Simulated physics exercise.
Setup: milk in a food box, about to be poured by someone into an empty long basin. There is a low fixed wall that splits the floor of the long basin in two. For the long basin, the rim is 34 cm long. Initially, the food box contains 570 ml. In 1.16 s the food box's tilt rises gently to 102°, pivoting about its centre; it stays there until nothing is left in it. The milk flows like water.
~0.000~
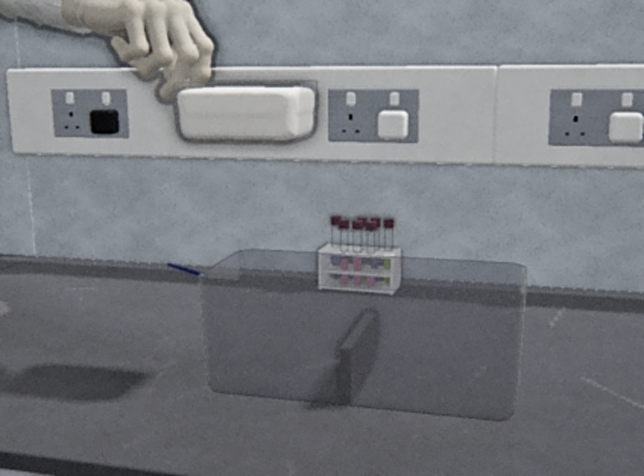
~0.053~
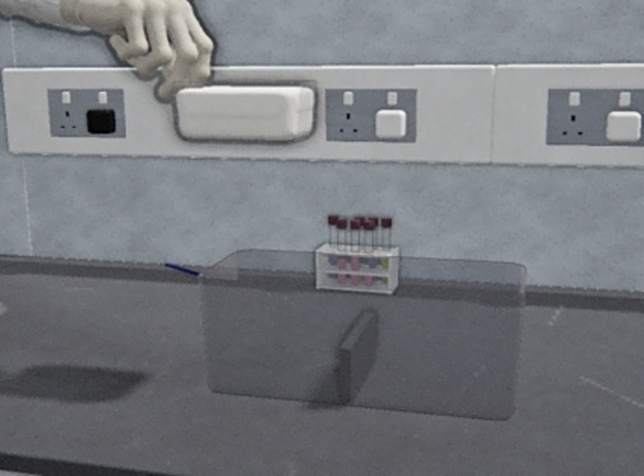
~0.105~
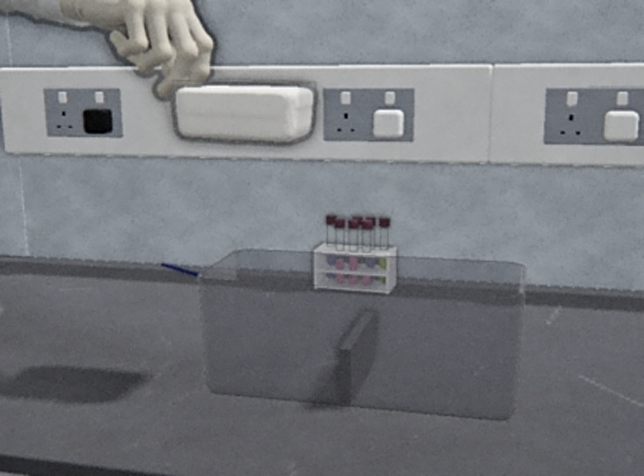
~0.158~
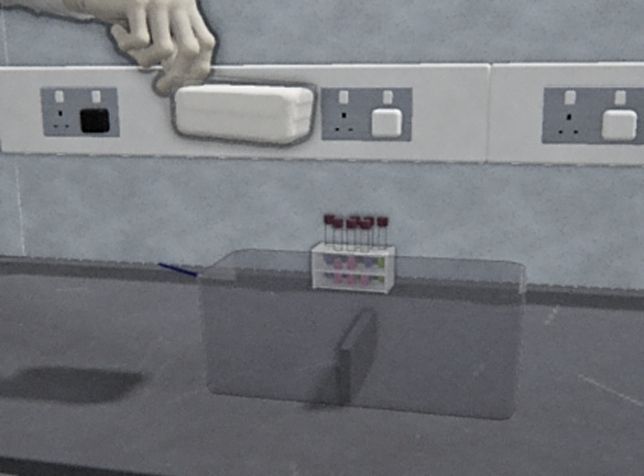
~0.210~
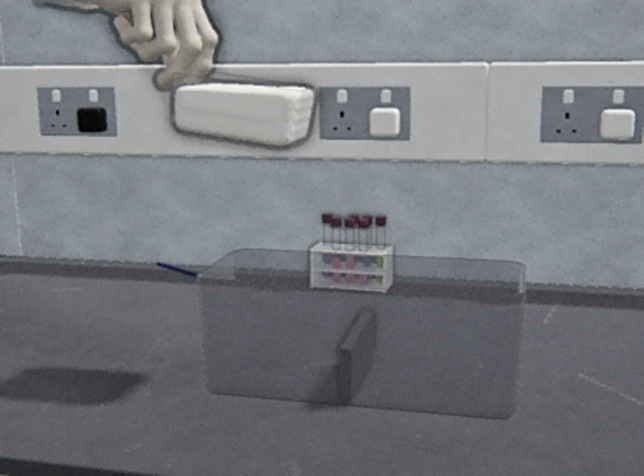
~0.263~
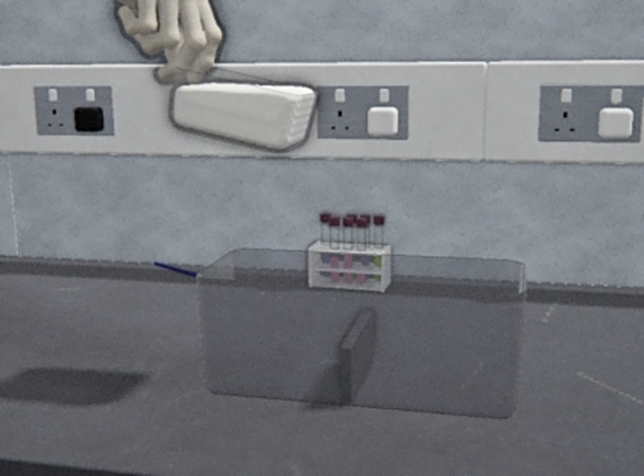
A pale hand slowly tilts a white box rightward above an empty, see-through basin.
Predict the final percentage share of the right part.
Right part: About 73 %.
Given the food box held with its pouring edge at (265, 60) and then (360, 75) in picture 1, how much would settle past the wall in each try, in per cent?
The first try gives around 30 percent, the second around 90 percent.
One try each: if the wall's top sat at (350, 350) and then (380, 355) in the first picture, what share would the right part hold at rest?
First try about 75 %, second try about 55 %.
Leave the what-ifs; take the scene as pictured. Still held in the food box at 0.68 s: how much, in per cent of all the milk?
Remaining: Near 36 % of the total.
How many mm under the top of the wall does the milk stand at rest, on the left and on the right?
For the left, around 52 mm; for the right, around 40 mm.
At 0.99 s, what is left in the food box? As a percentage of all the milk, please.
Around 6 percent of it.
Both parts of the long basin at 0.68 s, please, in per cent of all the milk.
Around 2 on the left side and 18 on the right side.
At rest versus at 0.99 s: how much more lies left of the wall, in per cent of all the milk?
12 %.
After 0.68 s the tilt is 65° and 36 per cent is still to pour, 2 is left of the wall and 18 right of it.
After 0.99 s the tilt is 97° and 6 per cent is still to pour, 13 is left of the wall and 73 right of it.
After 1.31 s the tilt is 102° and 0 per cent is still to pour, 25 is left of the wall and 73 right of it.
After 1.66 s the tilt is 102° and 0 per cent is still to pour, 26 is left of the wall and 73 right of it.
In the end 26 per cent lies left of the wall, 73 right of it and 1 outside.
